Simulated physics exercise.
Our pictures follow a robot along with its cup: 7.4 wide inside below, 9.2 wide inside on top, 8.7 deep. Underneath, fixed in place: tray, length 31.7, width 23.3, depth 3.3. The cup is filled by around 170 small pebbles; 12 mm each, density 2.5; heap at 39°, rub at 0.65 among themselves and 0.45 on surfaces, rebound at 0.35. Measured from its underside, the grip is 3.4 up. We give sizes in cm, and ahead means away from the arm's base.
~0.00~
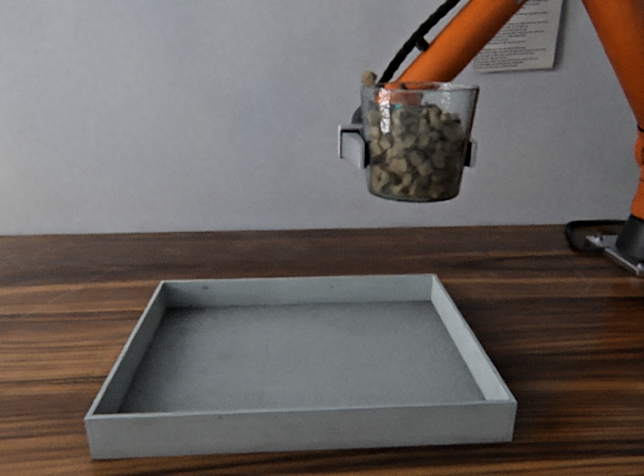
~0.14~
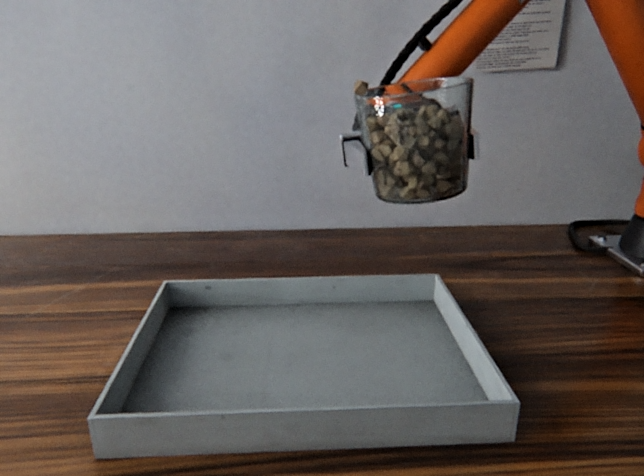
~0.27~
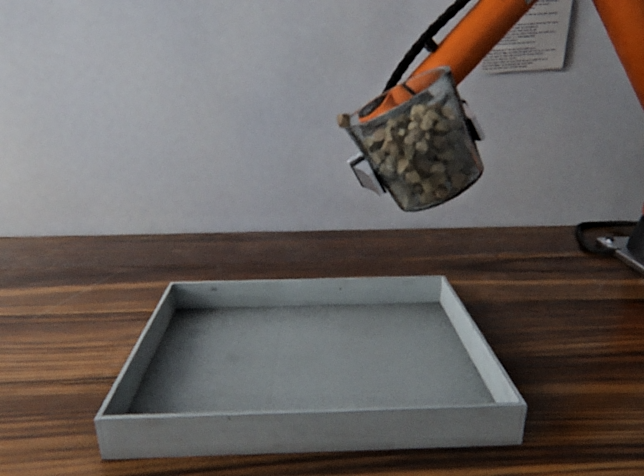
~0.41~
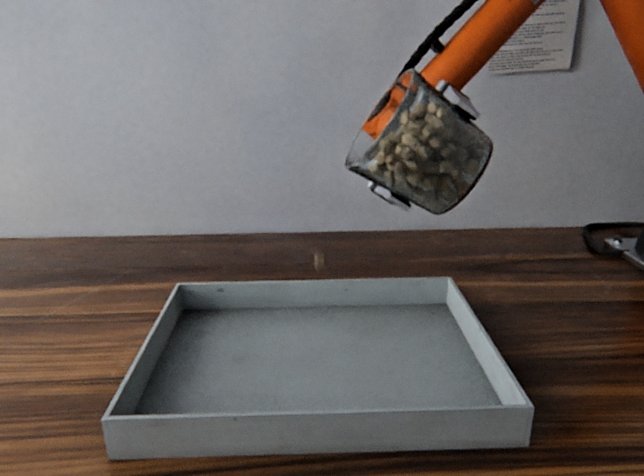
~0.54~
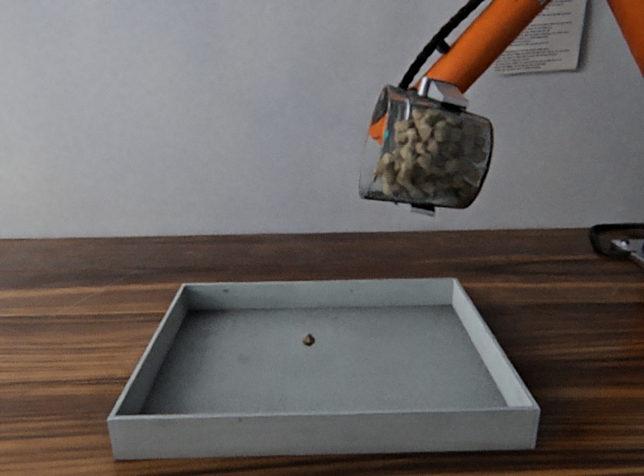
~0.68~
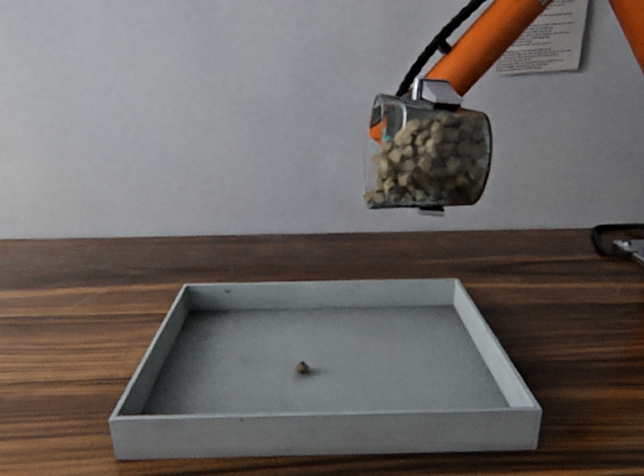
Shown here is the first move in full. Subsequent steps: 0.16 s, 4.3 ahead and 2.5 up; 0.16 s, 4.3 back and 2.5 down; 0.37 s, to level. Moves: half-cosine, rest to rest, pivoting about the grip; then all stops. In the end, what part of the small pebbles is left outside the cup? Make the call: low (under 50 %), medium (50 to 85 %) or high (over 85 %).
My call: Medium.
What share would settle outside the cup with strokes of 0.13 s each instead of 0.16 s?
It would come to around 85 %.
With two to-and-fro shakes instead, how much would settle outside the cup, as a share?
I'd expect something close to 85 per cent.
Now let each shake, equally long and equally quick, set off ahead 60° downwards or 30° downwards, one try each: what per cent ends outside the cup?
It comes to around 15 per cent on the first try and around 30 per cent on the second.
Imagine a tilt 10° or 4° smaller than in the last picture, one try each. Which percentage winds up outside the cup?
About 35 per cent for the first try and 50 per cent for the second.
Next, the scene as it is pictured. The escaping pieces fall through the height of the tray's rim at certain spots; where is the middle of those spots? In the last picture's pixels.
(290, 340).
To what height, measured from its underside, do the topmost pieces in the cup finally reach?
Top of the fill: Near 4.5 cm.
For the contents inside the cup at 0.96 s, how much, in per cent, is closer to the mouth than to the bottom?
Some 90 percent is in that half.
After 0.96 s, tilted 85° forward, highest piece 22 above the table; 120 in the cup, 2 in the tray, 45 in flight or on a rim.
After 1.23 s, tilted 26° forward, highest piece 24 above the table; 102 in the tray, 62 in the cup, 3 in flight or on a rim.
After 1.57 s, level, highest piece 22 above the table; 105 in the tray, 62 in the cup.
After 2.62 s, level, highest piece 22 above the table; 105 in the tray, 62 in the cup.
In the end, 105 in the tray, 62 in the cup. That is 63 % outside the cup.
